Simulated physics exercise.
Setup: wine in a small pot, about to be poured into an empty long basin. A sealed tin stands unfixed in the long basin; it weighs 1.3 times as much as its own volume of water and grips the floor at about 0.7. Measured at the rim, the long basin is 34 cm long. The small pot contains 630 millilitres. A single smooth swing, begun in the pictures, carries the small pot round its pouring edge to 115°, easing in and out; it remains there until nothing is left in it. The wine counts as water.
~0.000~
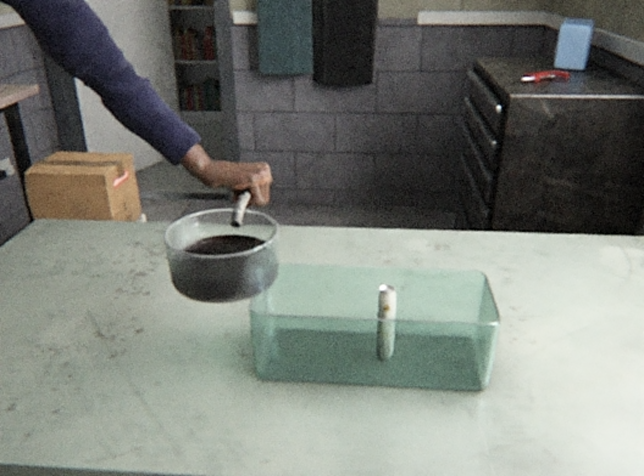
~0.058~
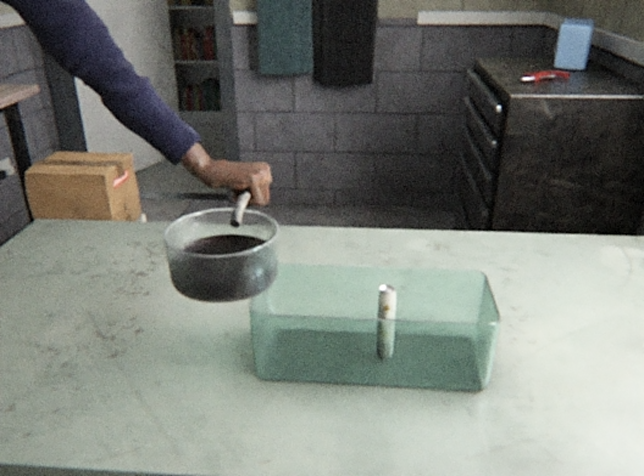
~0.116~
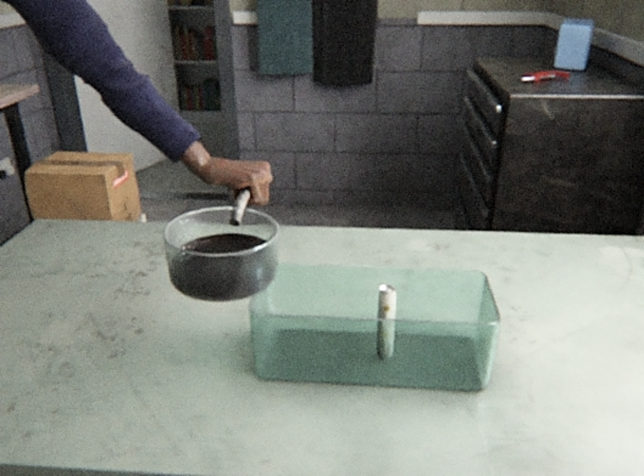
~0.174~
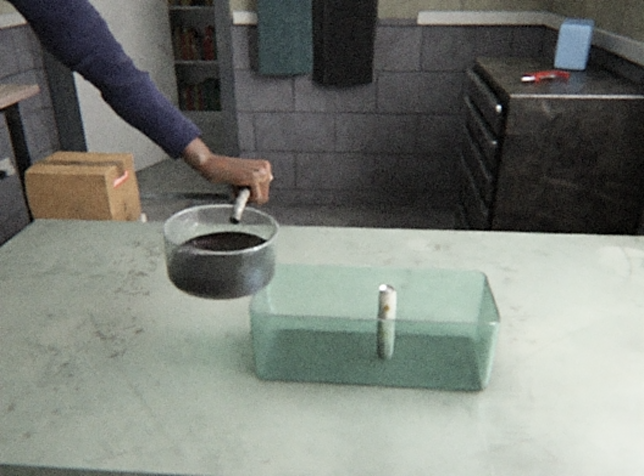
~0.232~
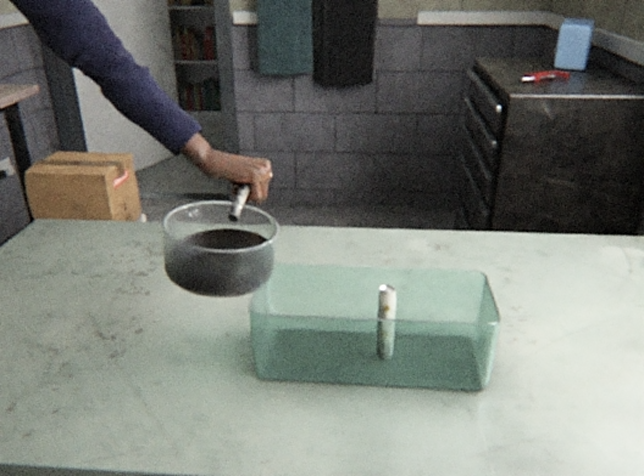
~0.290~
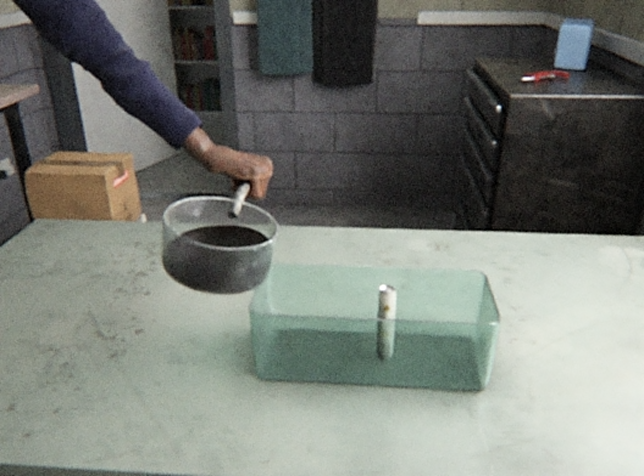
We see a hand holding a clear pot of dark liquid beside a greenish transparent basin on a pale table, a small whitish cylinder upright at the basin; the hand slowly tilts the pot slightly to the right.
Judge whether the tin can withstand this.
It withstands it and stays upright.
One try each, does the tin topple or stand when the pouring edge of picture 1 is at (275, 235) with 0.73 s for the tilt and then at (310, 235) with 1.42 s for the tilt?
Try 1: Tipped over; try 2: Tipped over.
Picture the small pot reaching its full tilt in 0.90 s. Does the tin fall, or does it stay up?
Result: Tin upright.
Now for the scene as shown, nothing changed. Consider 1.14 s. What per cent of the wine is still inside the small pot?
I'd estimate some 10 per cent.
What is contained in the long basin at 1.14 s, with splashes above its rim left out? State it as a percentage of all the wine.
Around 74 in a hundred.
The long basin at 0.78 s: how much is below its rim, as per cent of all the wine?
I'd put it near 4 percent.
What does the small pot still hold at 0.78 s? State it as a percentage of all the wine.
Near 70 in a hundred.
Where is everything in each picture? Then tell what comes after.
In the first picture, it leans 0°; its right rim is at (277, 234); the wine meets the walls at (175, 253) and (276, 257); the long basin's rim runs from (257, 288) to (493, 297); the tin's top is at (387, 292).
In the second picture, it leans 0°; its right rim is at (277, 234); the wine meets the walls at (174, 253) and (276, 256).
In the third picture, it leans 2°; its right rim is at (277, 234); the wine meets the walls at (173, 252) and (275, 255).
In the fourth picture, it leans 4°; its right rim is at (277, 234); the wine meets the walls at (172, 249) and (275, 253).
In the fifth picture, it leans 7°; its right rim is at (277, 234); the wine meets the walls at (170, 246) and (274, 250).
In the sixth picture, it leans 11°; its right rim is at (277, 234); the wine meets the walls at (168, 242) and (273, 247).
After 0.78 s the tilt is 66° and 70 per cent is still to pour; the tin stands where it began.
After 1.14 s the tilt is 104° and 11 per cent is still to pour; the tin stands where it began.
After 1.51 s the tilt is 115° and 0 per cent is still to pour; the tin stands where it began.
After 1.92 s the tilt is 115° and 0 per cent is still to pour; the tin stands where it began.
In the end the tin stands where it began.
